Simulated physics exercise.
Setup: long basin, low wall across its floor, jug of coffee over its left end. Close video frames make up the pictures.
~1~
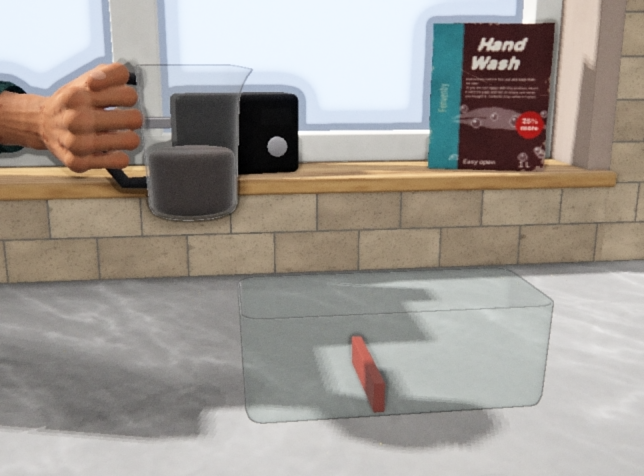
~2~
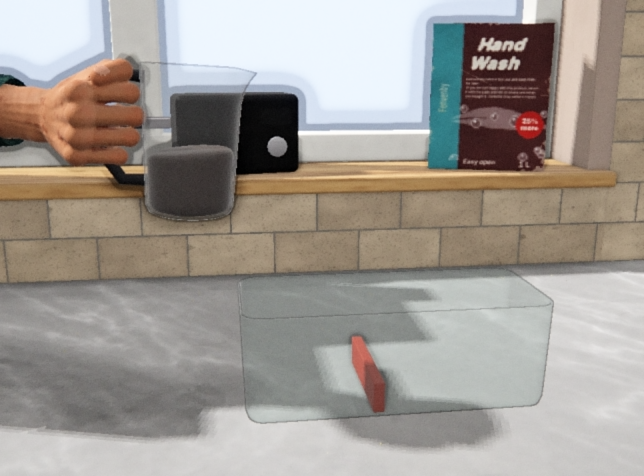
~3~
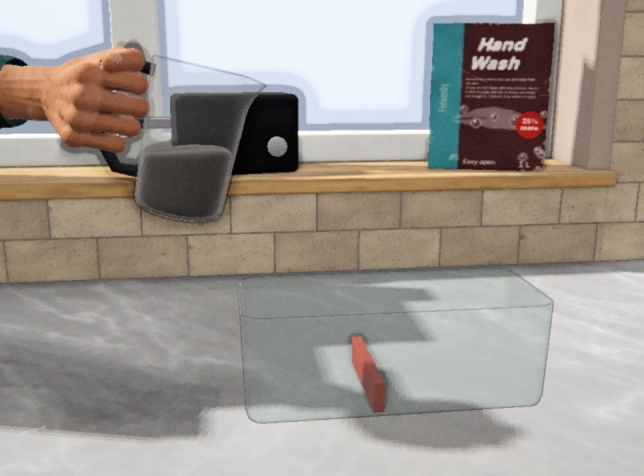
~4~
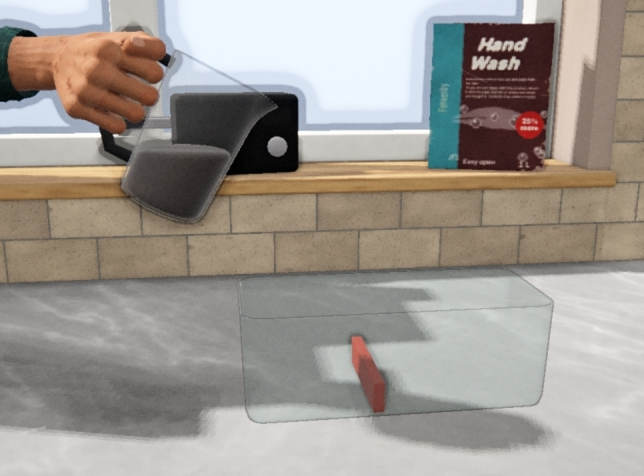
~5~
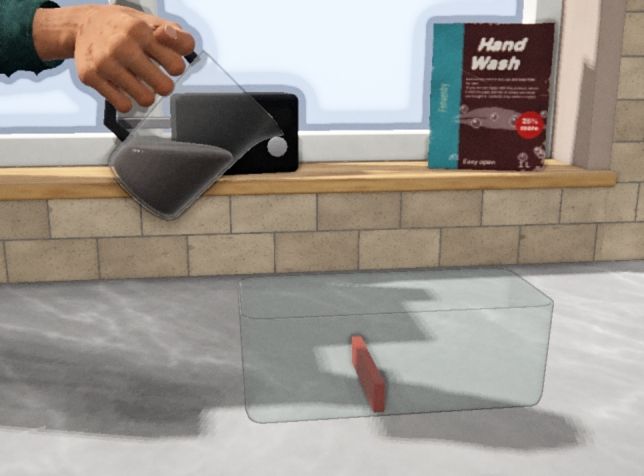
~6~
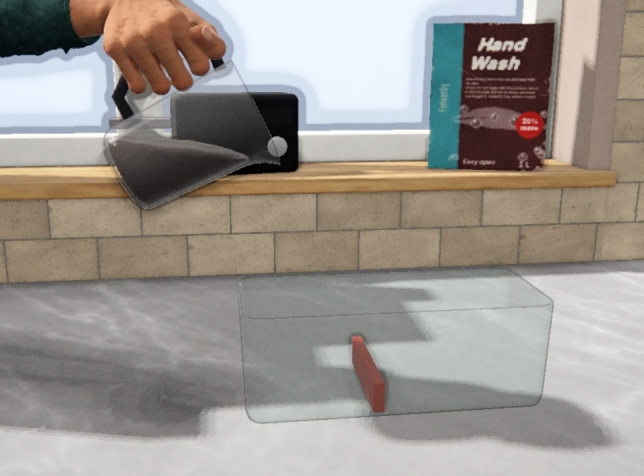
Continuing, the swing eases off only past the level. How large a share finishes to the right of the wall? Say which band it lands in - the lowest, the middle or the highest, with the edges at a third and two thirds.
The right side of the wall holds a small share, below one third.
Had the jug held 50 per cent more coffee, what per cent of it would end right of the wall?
It works out near 10 percent.
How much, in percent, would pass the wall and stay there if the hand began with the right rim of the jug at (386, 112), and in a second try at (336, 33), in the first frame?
Roughly 90 percent on the first try and 85 percent on the second.
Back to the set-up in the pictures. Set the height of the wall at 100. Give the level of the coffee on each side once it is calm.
50 per cent for the left part, 0 for the right.
A moment on, the tilt is 102° and 65 per cent is still to pour, 6 is left of the wall and 0 right of it.
Next, the tilt is 106° and 18 per cent is still to pour, 61 is left of the wall and 1 right of it.
Then the tilt is 106° and 2 per cent is still to pour, 80 is left of the wall and 6 right of it.
Later the tilt is 106° and 0 per cent is still to pour, 86 is left of the wall and 8 right of it.
Finally, 85 per cent lies left of the wall, 9 right of it and 6 outside.
